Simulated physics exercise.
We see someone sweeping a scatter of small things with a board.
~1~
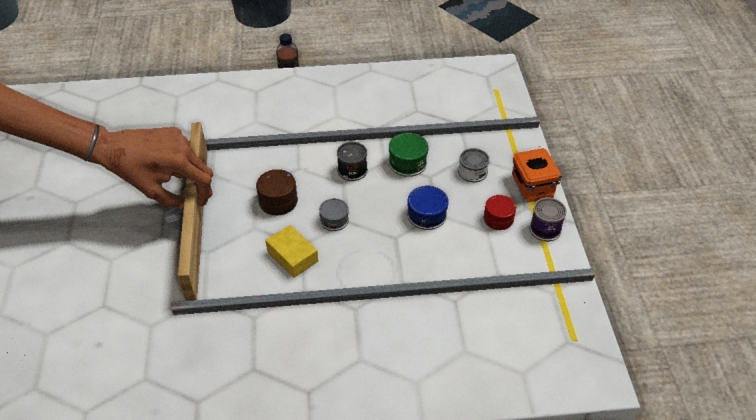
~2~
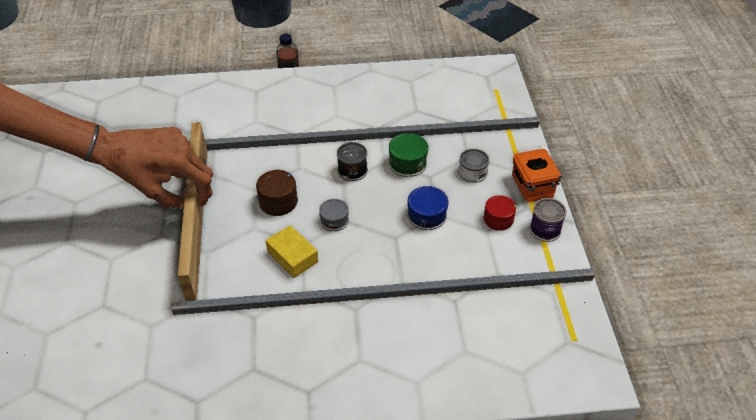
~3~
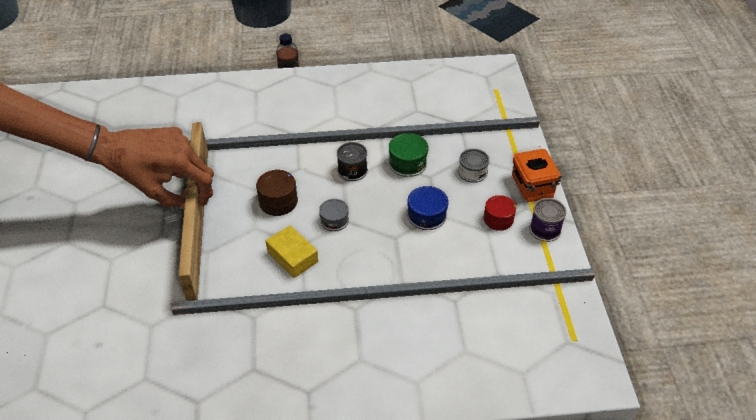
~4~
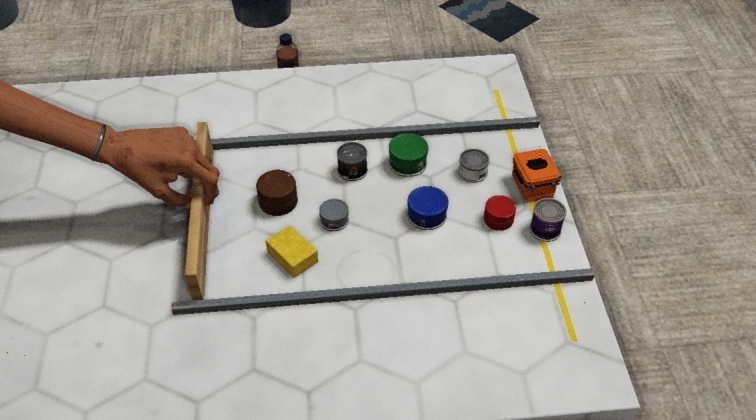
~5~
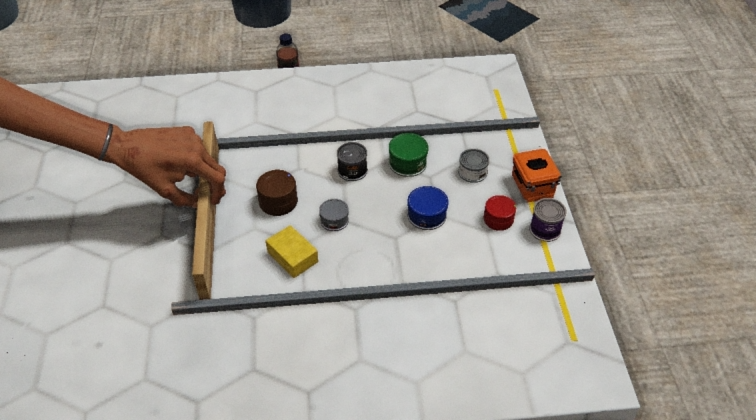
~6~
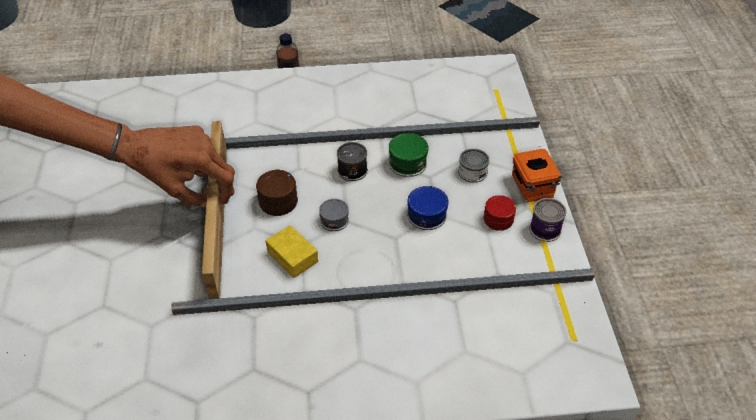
At the start, a hand holds a wooden board upright at the left end of two grey rails, with a scatter of small coloured tins, lids and a yellow block lying between them. The hand then slides the board slightly to the right, nearer the brown lid and yellow block, while the objects stay still.
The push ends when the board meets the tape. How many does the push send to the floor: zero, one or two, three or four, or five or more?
As it turns out, the number that fall off is five or more.
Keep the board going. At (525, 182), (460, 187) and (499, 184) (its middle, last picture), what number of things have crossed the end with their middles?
Past the end: 6, 0 and 1.
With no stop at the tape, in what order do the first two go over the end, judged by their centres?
Earliest first: The orange case, the red lid.
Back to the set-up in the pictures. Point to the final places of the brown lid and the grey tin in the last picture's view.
The brown lid at (544, 171), the grey tin at (546, 198).
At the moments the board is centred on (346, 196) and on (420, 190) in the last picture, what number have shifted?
First 4, then 8.
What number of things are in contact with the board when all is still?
It touches 4.
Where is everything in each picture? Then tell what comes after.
The first picture shows orange case (535, 174); purple tin (548, 220); red lid (500, 213); board (194, 207); tape (529, 197).
The second picture shows purple tin (548, 220); brown lid (277, 193).
The third picture shows red lid (500, 213); yellow block (292, 251).
The fourth picture shows orange case (535, 175); white tin (474, 165).
The fifth picture shows purple tin (548, 220); black pot (352, 162).
The sixth picture shows orange case (535, 175); purple tin (548, 220); red lid (500, 213); board (215, 205); tape (529, 197).
Soon after, none off yet; orange case at rest near (535, 175); purple tin at rest near (548, 220); red lid at rest near (500, 213).
In the end, the number that fall off is five or more; gone, green tin, blue pot, white tin, red lid, purple tin and orange case.
